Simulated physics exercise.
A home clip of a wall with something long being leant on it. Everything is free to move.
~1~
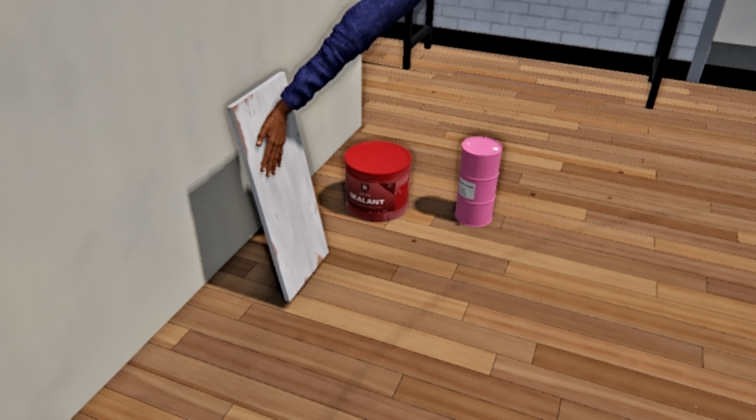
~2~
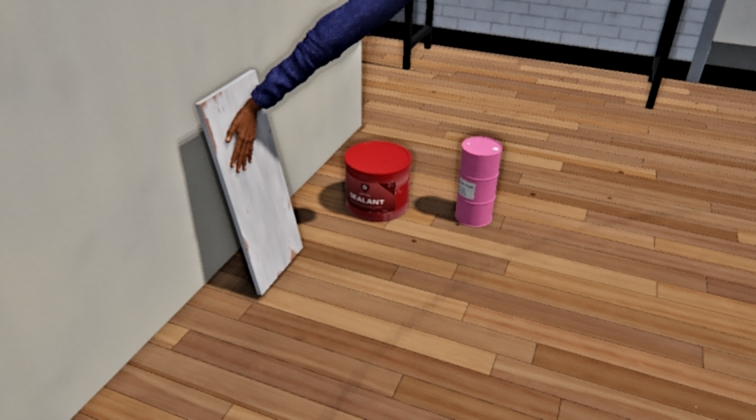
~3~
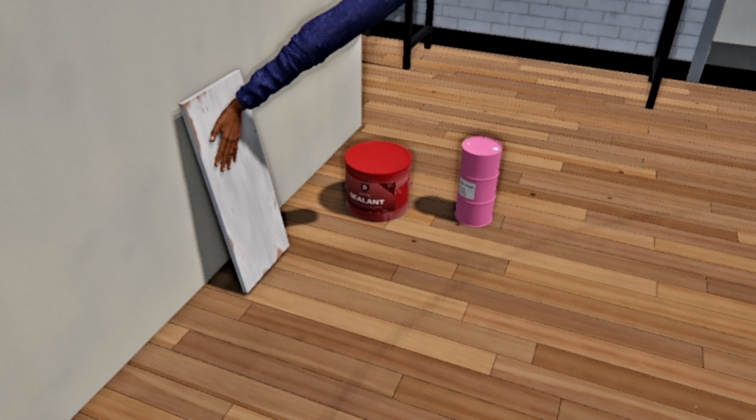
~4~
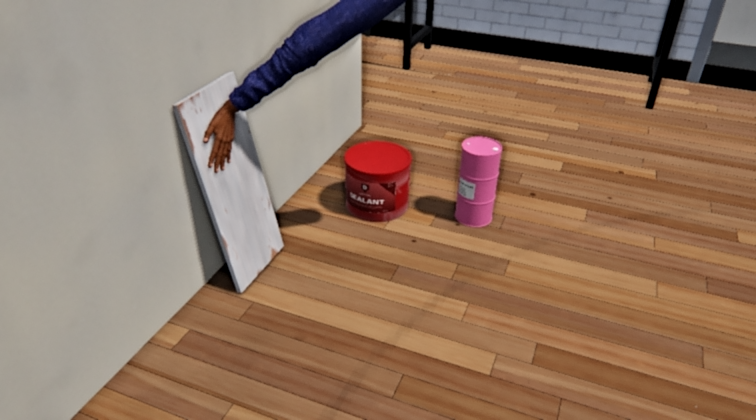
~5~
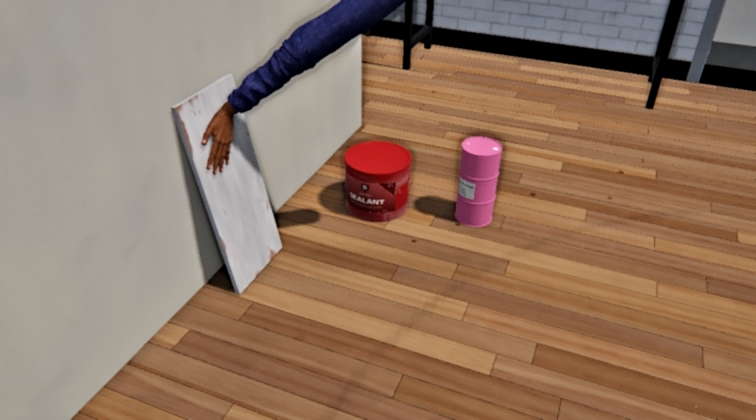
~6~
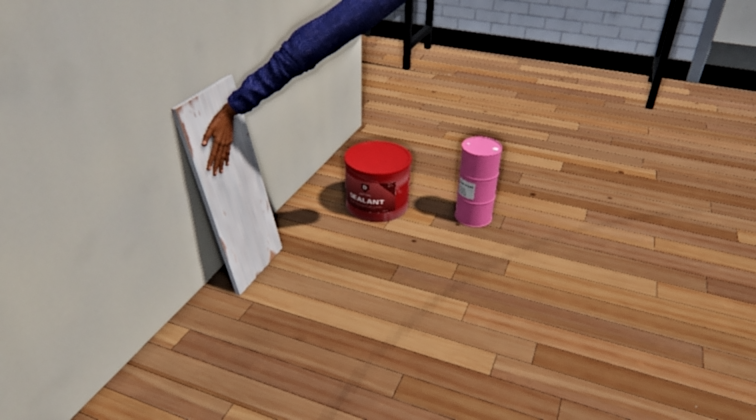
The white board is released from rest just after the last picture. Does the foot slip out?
The board remains leaning.
Then, 0.20 s past the last view, nothing moves.
Then, 0.50 s past the last view, white board resting near (234, 188).
Finally, all 3 still in place. Final places as the last picture's camera would see them, white board near (234, 188). The board stays up.
